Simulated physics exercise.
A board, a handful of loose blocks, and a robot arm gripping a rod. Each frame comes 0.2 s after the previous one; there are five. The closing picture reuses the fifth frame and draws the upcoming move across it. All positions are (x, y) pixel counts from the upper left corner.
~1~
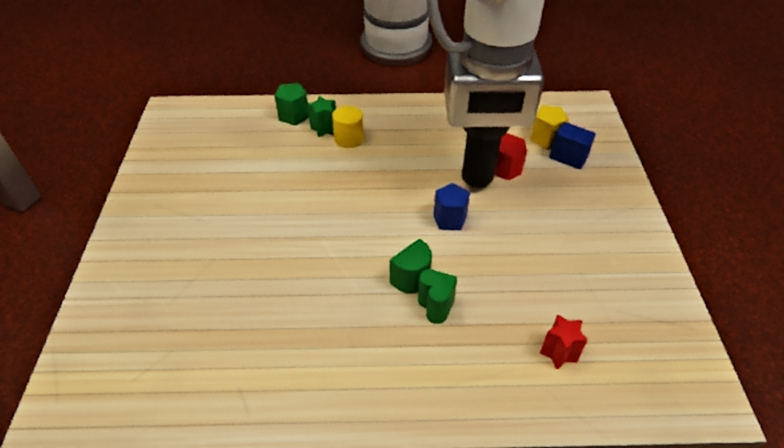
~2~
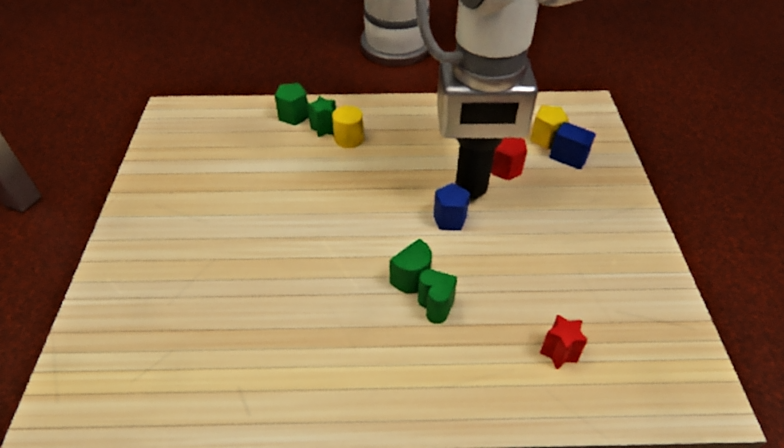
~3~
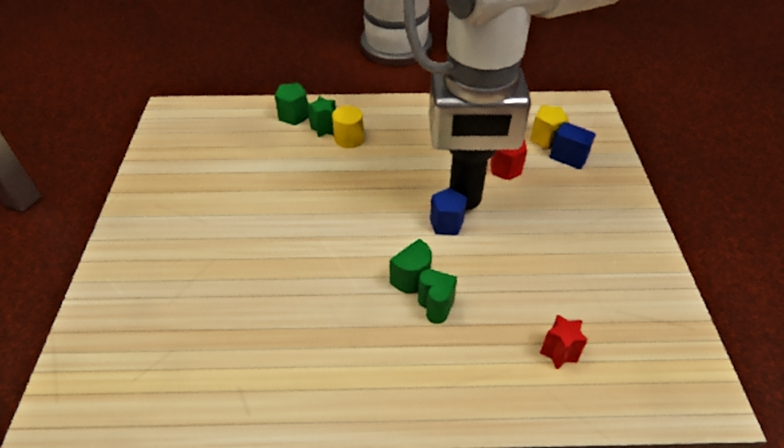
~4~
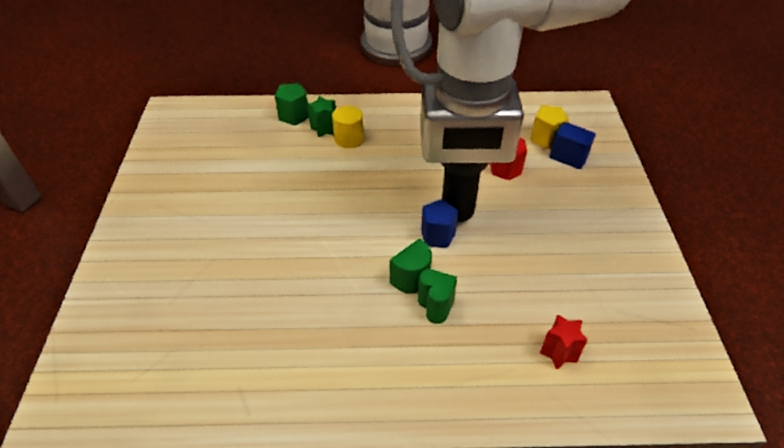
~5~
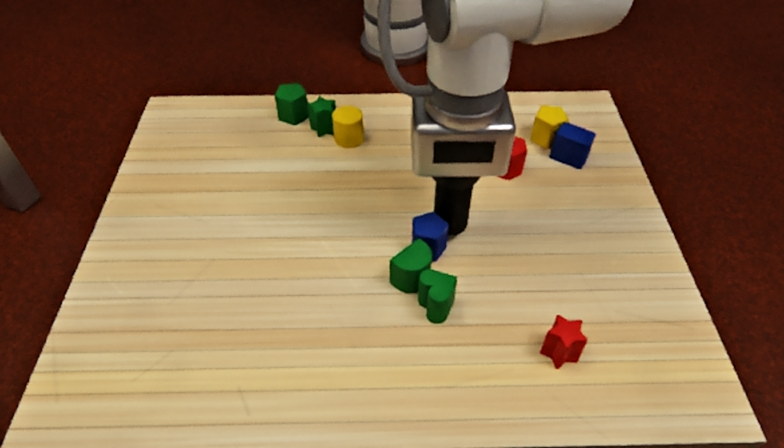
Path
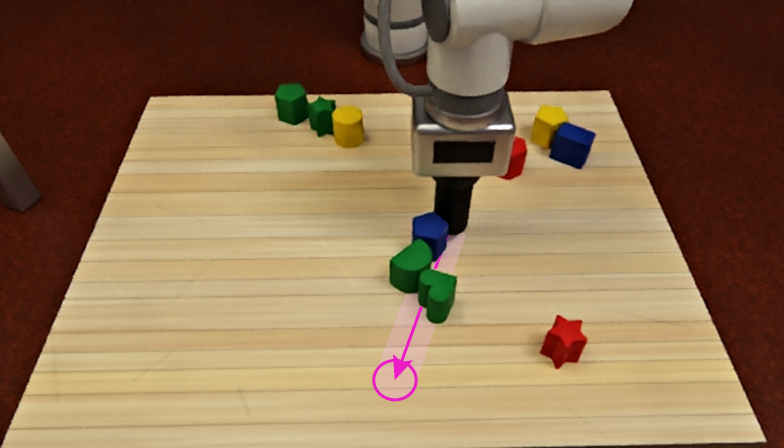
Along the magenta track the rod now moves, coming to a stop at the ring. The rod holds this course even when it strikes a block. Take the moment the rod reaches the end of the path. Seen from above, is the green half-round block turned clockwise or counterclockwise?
It swings round anticlockwise.
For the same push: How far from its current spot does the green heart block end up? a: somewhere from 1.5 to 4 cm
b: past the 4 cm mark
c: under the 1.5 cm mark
Choice b: Past the 4 cm mark.
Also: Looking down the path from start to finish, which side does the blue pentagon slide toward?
Taking start-to-end as forward, the block's sideways shift goes to the right.
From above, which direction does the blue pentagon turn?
It rotates clockwise.
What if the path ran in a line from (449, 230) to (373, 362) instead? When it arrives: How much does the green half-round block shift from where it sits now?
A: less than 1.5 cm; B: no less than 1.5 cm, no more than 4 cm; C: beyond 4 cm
(C)
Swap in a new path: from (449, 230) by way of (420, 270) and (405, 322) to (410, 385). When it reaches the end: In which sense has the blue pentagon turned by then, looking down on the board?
Viewed from overhead, the blue pentagon winds up turned clockwise.
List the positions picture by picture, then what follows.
The first picture shows rod tip (478, 176); block tops, green half-round block (414, 255); blue pentagon (453, 195); green heart block (438, 283).
The second picture shows rod (471, 187); blocks unchanged.
The third picture shows rod (465, 198); blue pentagon (449, 200).
The fourth picture shows rod (458, 210); blue pentagon (440, 212).
The fifth picture shows rod (450, 223); green half-round block (414, 255); blue pentagon (430, 224); green heart block (438, 283).
Path on the board, from (449, 230) directly to (395, 380).
The first path, step by step. One third of the way, rod (434, 268); green half-round block (397, 270), turned 60° anticlockwise; blue pentagon (400, 240), turned 50° clockwise.
Two thirds of the way, rod (416, 317); green half-round block (385, 277), turned 35° anticlockwise; blue pentagon (400, 240), turned 50° clockwise; green heart block (444, 324), turned 70° anticlockwise.
At the end, rod (395, 374); green half-round block (385, 277), turned 35° anticlockwise; blue pentagon (400, 240), turned 50° clockwise; green heart block (448, 331), turned 85° anticlockwise.
